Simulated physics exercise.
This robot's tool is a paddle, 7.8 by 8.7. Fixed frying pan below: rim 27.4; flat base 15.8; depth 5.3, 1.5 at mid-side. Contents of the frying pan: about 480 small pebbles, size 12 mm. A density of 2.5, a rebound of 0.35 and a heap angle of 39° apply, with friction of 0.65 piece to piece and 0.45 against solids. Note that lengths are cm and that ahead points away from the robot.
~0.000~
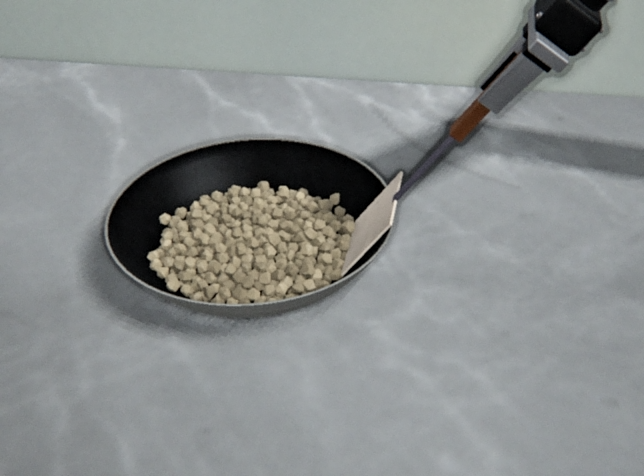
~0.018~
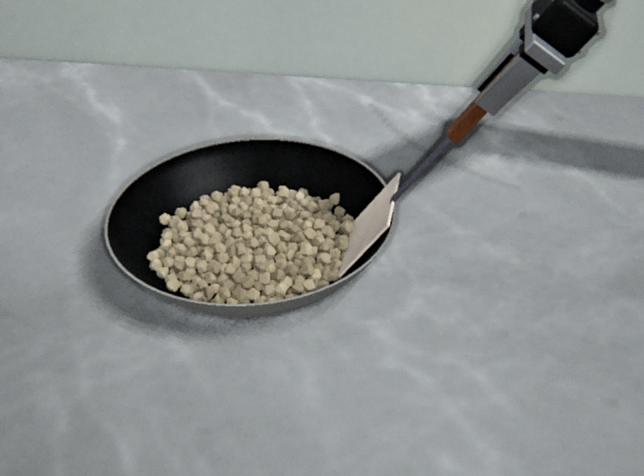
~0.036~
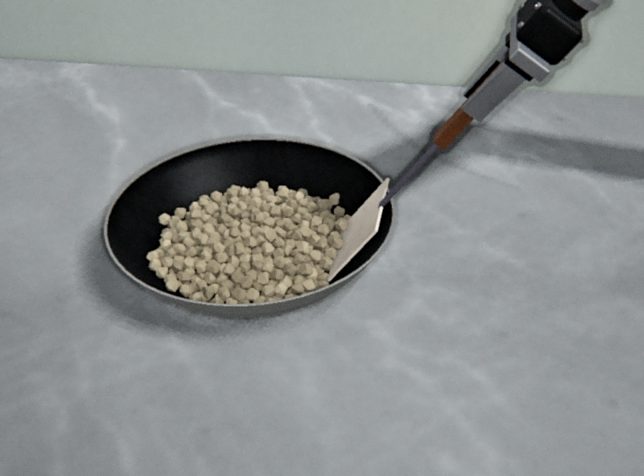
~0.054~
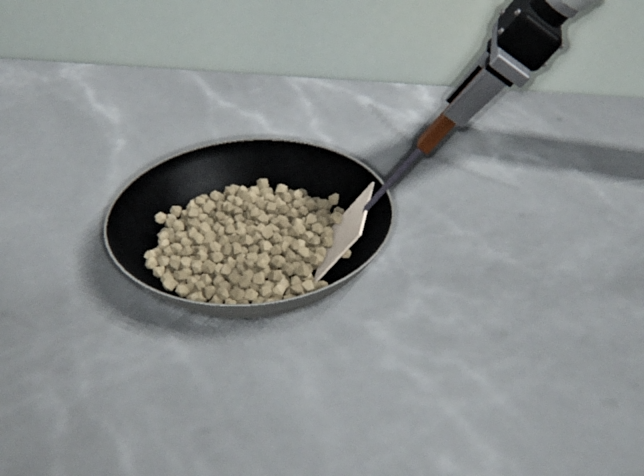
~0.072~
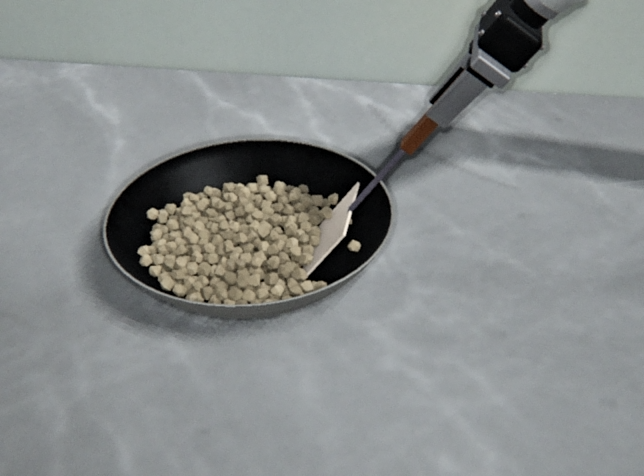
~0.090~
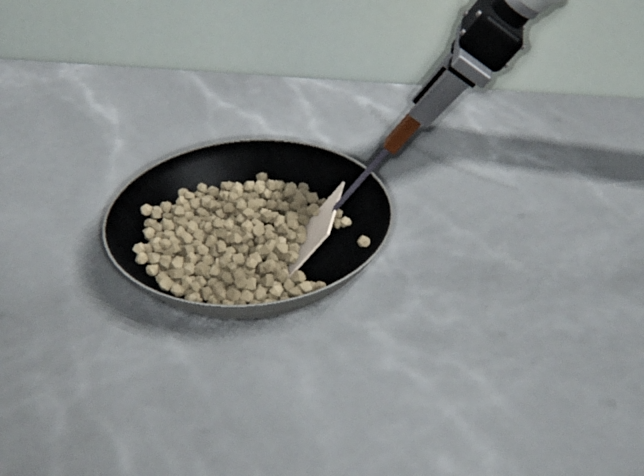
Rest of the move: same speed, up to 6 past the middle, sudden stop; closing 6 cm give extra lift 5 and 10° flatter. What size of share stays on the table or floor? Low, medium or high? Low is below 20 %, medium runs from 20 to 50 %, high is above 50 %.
The share is low, below 20 %.
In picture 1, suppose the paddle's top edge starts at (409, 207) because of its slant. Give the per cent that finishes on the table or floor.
I'd estimate around 15 per cent.
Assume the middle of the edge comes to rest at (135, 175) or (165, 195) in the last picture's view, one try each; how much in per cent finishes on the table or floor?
Respectively about 35 and 25 percent end on the table or floor.
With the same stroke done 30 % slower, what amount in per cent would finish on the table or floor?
Then around 0 percent would finish on the table or floor.
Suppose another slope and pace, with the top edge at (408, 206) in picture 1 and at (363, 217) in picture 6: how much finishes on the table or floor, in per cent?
My guess would be close to 0 per cent.
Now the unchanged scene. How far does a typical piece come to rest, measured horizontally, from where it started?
Level distance of roughly 4 cm.
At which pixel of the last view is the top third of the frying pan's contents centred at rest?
(161, 218).
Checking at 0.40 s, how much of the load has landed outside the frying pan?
Roughly 10 percent.
After 0.13 s, sloping 55°, highest piece 5 above the table; 479 in the frying pan.
After 0.18 s, sloping 50°, highest piece 7 above the table; 479 in the frying pan.
After 0.40 s, sloping 45°, highest piece 7 above the table; 427 in the frying pan, 42 on the table or floor, 10 on the blade or in flight.
After 1.45 s, sloping 45°, highest piece 6 above the table; 424 in the frying pan, 55 on the table or floor.
At rest, 424 in the frying pan, 55 on the table or floor. That is 11 % on the table or floor.
